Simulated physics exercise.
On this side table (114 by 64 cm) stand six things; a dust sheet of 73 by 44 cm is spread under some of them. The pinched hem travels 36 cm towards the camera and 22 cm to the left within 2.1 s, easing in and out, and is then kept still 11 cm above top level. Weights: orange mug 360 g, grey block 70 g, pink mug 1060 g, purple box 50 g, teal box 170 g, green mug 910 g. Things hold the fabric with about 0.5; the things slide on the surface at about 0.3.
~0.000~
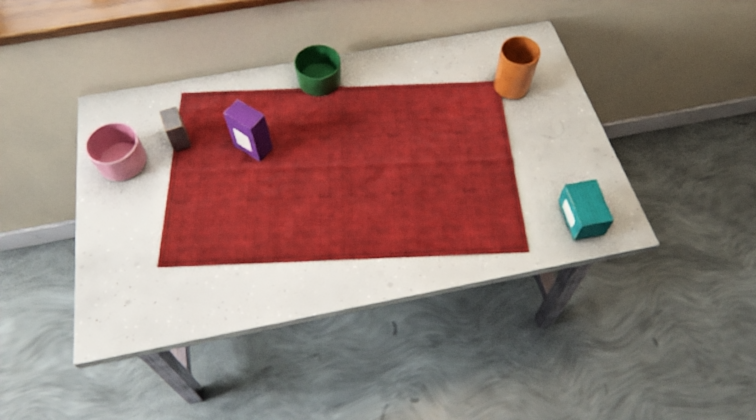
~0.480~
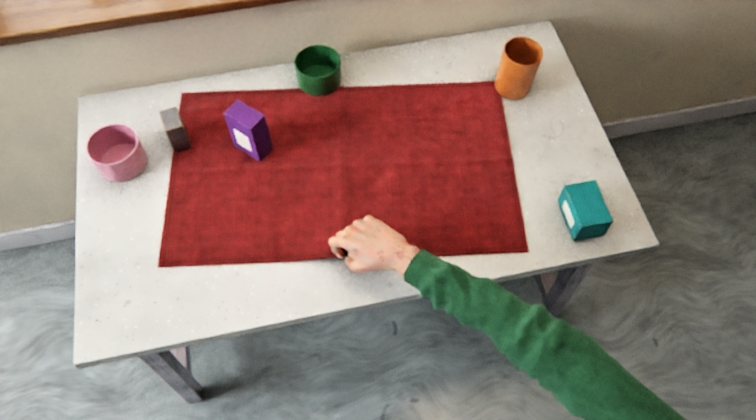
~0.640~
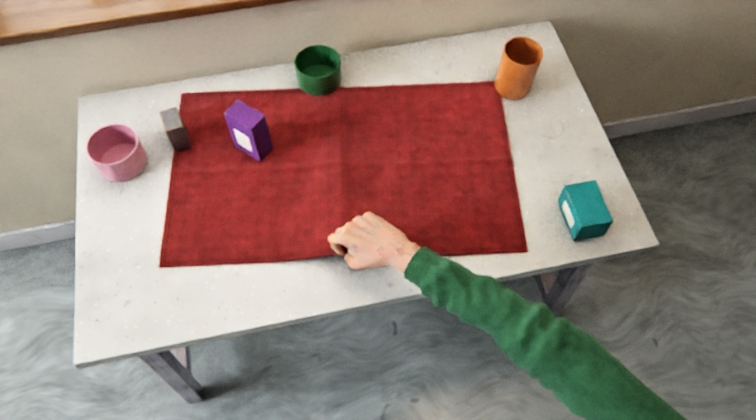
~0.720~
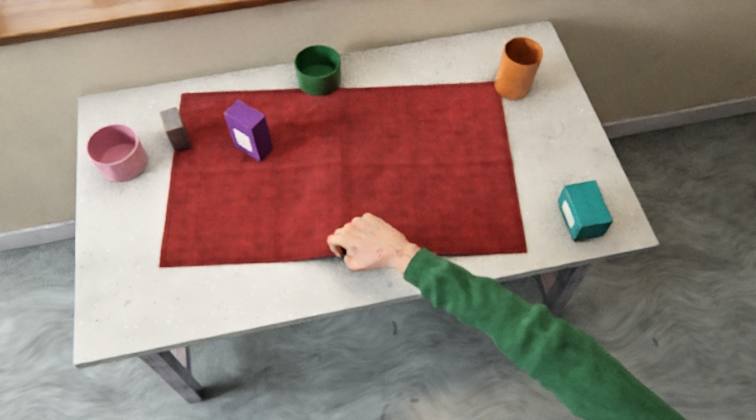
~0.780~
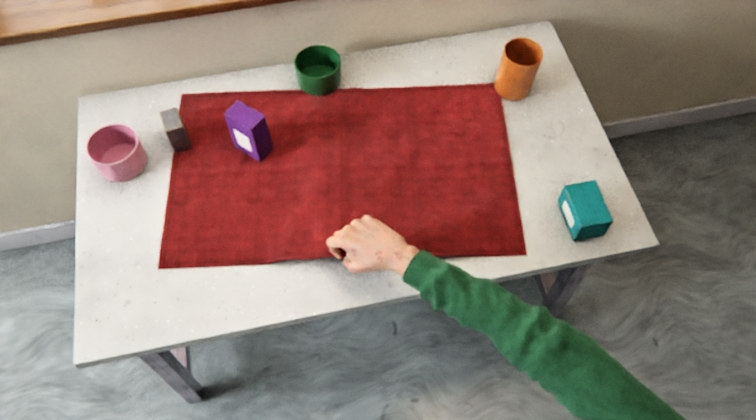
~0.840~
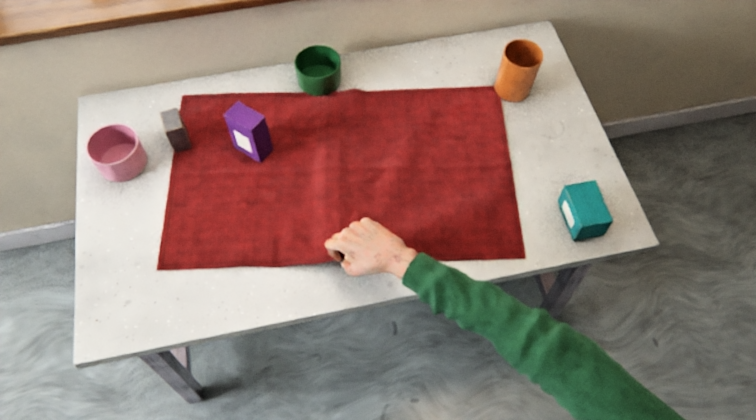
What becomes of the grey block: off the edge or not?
Result: Grey block keeps to the top.
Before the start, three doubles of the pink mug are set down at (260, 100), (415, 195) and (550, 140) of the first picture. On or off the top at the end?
In turn: Stays on, falls off, stays on.
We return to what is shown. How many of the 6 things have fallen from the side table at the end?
0 of them.
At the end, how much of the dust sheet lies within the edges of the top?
Some 25 per cent of it.
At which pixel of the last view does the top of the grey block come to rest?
Around (205, 232).
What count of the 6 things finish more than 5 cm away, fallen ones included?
That makes 2.
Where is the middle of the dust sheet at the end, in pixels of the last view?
Around (318, 364).
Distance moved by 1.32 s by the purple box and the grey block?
About: Purple box 6 cm, grey block 4 cm.
By 1.3 s, 95 % of the dust sheet is still over the top; grey block 5 cm off its start, purple box 7 cm off its start, orange mug 2 cm off its start.
By 1.8 s, 70 % of the dust sheet is still over the top; grey block 14 cm off its start, purple box 18 cm off its start, orange mug 2 cm off its start.
By 2.3 s, 40 % of the dust sheet is still over the top; grey block 24 cm off its start at (204, 208), purple box 31 cm off its start at (262, 246), orange mug 2 cm off its start at (523, 60).
By 2.7 s, 25 % of the dust sheet is still over the top; grey block 29 cm off its start, purple box 36 cm off its start, orange mug 2 cm off its start.
By 4.3 s, 25 % of the dust sheet is still over the top; grey block 29 cm off its start at (205, 232), purple box 36 cm off its start at (261, 277), orange mug 2 cm off its start at (523, 60).
